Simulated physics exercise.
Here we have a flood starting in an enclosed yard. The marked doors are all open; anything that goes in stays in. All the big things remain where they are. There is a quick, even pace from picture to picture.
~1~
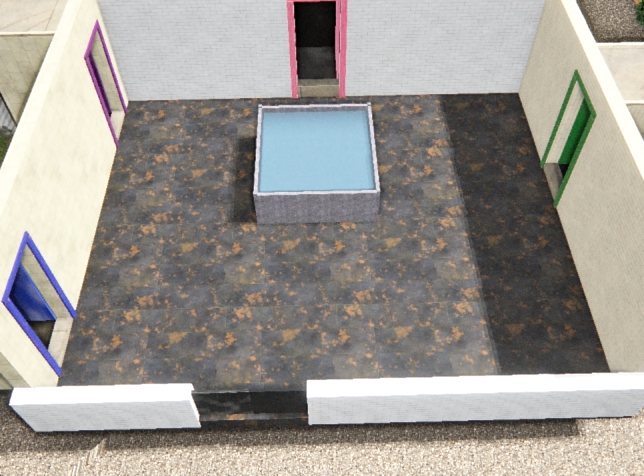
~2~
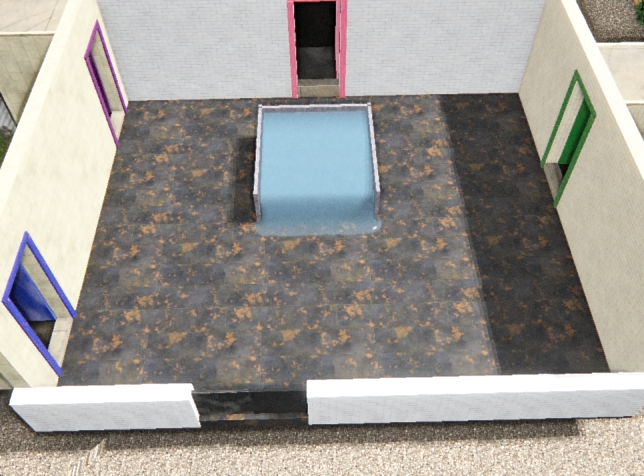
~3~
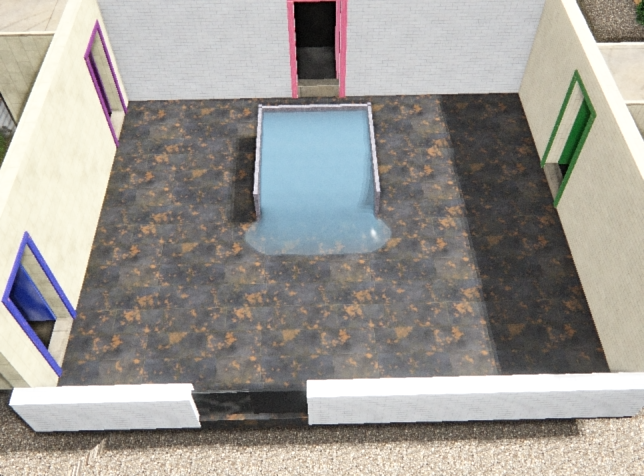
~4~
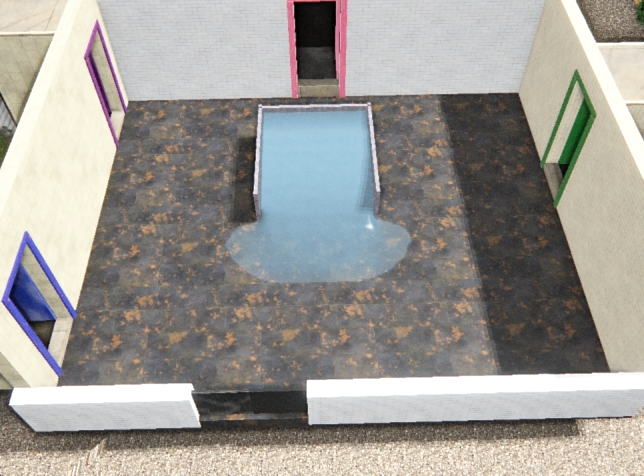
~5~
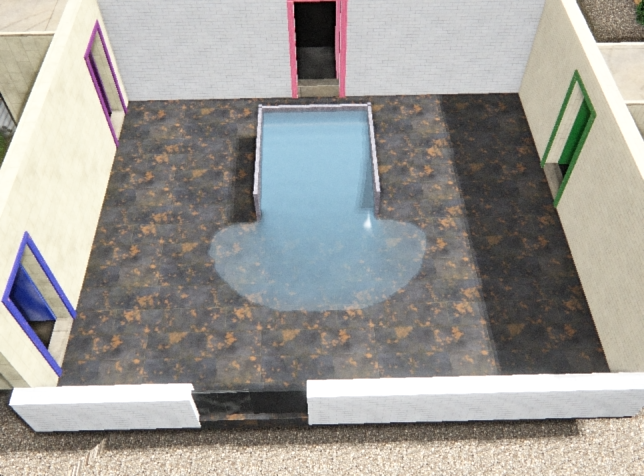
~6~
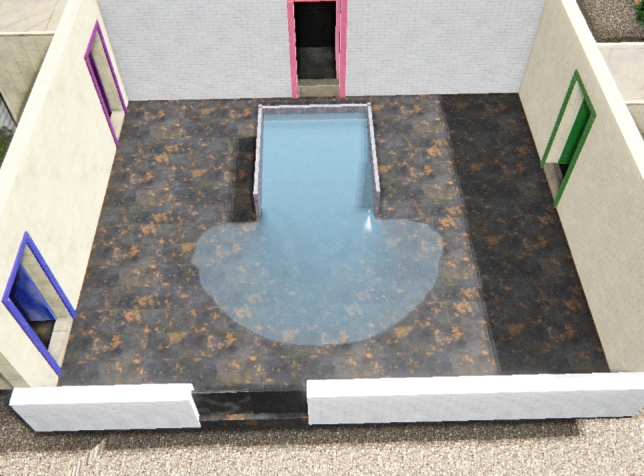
A raised tank of still blue water sat in a walled yard until its front side opened and water poured out, spreading across the dark mottled floor in a wide, rounded pool toward the front wall.
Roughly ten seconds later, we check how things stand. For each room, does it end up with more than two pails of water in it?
At the end, the green door sees no more than two buckets come in; the pink door sees no more than two buckets come in; the blue door sees more than two buckets come in; the purple door sees no more than two buckets come in.
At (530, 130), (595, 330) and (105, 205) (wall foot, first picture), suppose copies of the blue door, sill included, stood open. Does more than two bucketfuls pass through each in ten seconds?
First stays short of it, second crosses the line, third stays short of it.
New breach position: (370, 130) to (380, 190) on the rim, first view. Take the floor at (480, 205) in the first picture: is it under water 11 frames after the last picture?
Answer: Awash.
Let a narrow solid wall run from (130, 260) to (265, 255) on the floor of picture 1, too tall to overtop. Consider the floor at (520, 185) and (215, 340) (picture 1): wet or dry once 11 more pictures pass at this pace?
One after the other: Clear, under water.
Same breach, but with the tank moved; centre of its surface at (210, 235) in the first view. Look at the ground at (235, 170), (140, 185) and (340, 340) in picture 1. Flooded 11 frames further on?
One after the other: Untouched, untouched, reached.
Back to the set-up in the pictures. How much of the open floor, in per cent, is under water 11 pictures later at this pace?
That works out to some 40 in a hundred.
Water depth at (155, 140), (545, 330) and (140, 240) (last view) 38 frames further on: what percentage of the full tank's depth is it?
In order: About 4, 18 and 8 in a hundred.
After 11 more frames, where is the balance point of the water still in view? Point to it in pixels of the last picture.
My reading is close to (319, 276).
A moment on, water covers 30 % of the floor; the green door not reached, the pink door not reached, the blue door not reached, the purple door not reached.
Next, water covers 40 % of the floor; the green door not reached, the pink door not reached, the blue door not reached, the purple door not reached.
Then, water covers 40 % of the floor; the green door not reached, the pink door not reached, the blue door over two buckets in, the purple door not reached.
Later, water covers 80 % of the floor; the green door wet at the sill, nothing in, the pink door not reached, the blue door far over two buckets in, the purple door wet at the sill, nothing in.
In the end, water covers 100 % of the floor; the green door wet at the sill, nothing in, the pink door wet at the sill, nothing in, the blue door far over two buckets in, the purple door wet at the sill, nothing in.
